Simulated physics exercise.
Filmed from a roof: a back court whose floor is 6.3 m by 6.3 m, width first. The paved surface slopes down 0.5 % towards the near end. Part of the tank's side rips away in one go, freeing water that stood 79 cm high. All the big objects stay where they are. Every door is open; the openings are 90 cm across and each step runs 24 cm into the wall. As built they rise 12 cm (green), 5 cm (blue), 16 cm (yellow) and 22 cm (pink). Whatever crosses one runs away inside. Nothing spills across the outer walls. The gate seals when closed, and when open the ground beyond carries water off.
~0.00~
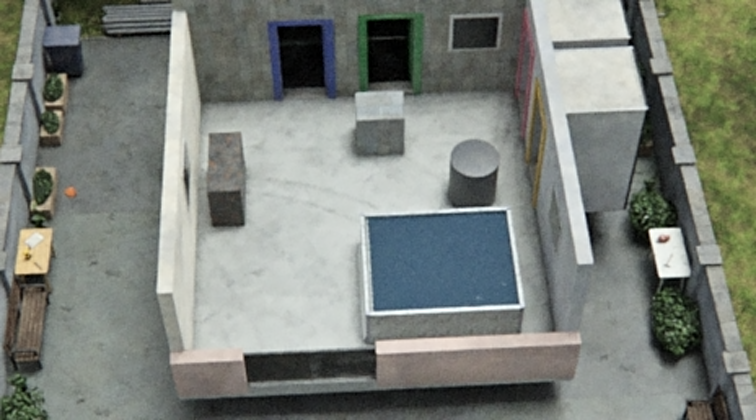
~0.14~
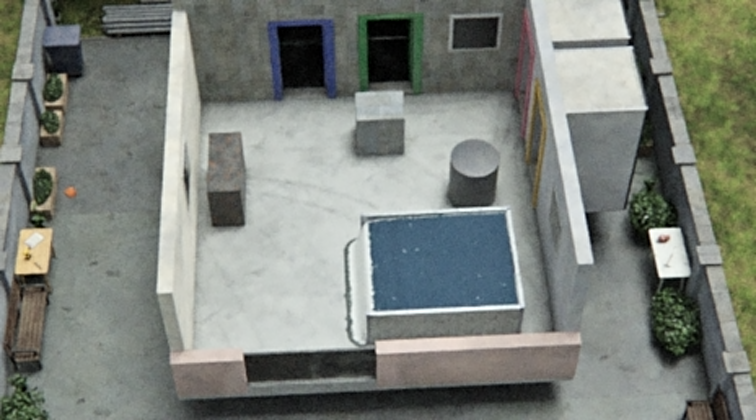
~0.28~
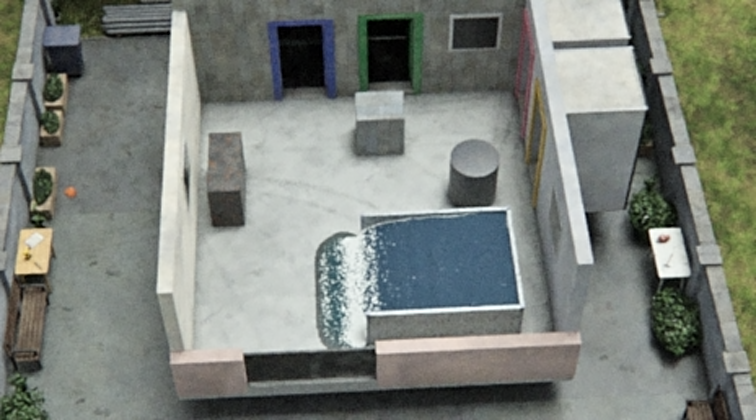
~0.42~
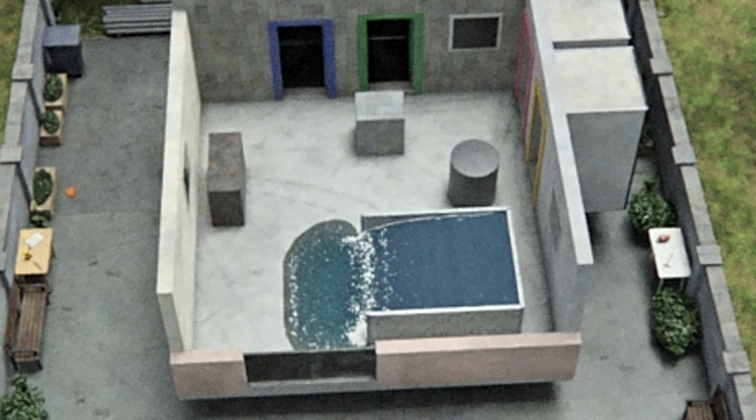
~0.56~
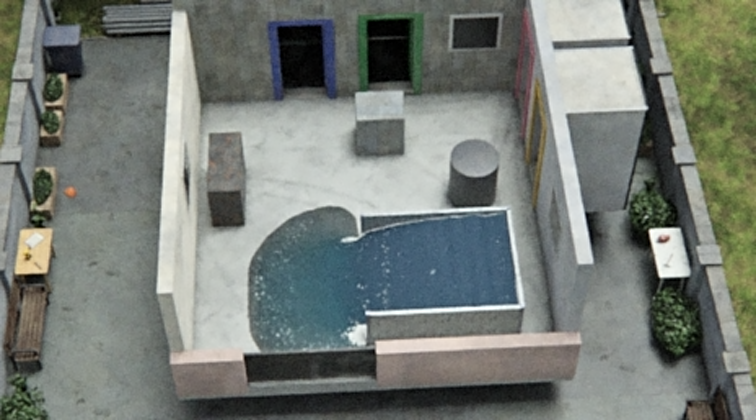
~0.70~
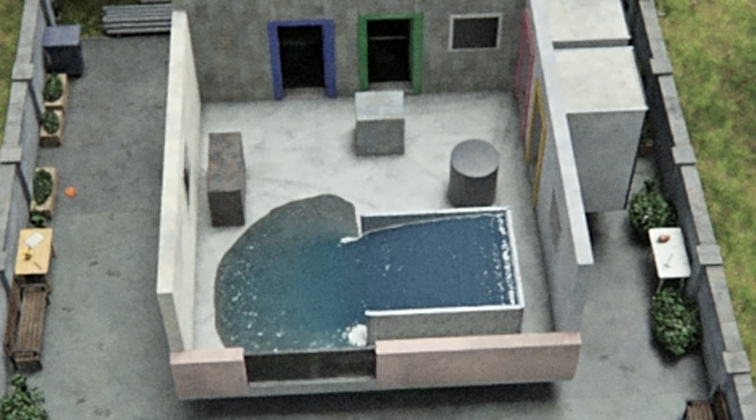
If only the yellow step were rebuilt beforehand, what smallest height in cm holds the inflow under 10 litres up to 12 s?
Close to 13.5 cm is just enough.
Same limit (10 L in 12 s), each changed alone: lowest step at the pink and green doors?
Roughly 16 cm at pink and 10.0 cm at green.
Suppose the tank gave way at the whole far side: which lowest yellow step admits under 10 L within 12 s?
Some 31 cm.
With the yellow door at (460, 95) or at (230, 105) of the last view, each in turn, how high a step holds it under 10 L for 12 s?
Roughly 11.0 and 24 cm.
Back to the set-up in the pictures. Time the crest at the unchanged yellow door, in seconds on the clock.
Near 8.0 s.
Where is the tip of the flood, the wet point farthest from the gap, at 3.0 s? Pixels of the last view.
Near (201, 109).
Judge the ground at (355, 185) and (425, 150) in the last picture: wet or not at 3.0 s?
In that order: Still dry, dry.
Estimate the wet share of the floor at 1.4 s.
About 35 per cent.
After 1.4 s water covers 35 % of the floor, deepest (55 cm) near (203, 376); it has not reached the yellow door.
After 3.0 s water covers 50 % of the floor, deepest (42 cm) near (217, 232); it has not reached the yellow door.
After 12.0 s water covers 95 % of the floor, deepest (20 cm) near (193, 341); 12 cm at the yellow door, 3 litres in over its 16 cm step.
At the yellow door as built, the water arrived by 5.8 s and peaked near 17 cm at 7.8 s.
With a step of 11 cm, 23 litres would have come in within the 12 s; with 15 cm, 5 litres. So under 10 litres takes about 13.5 cm.
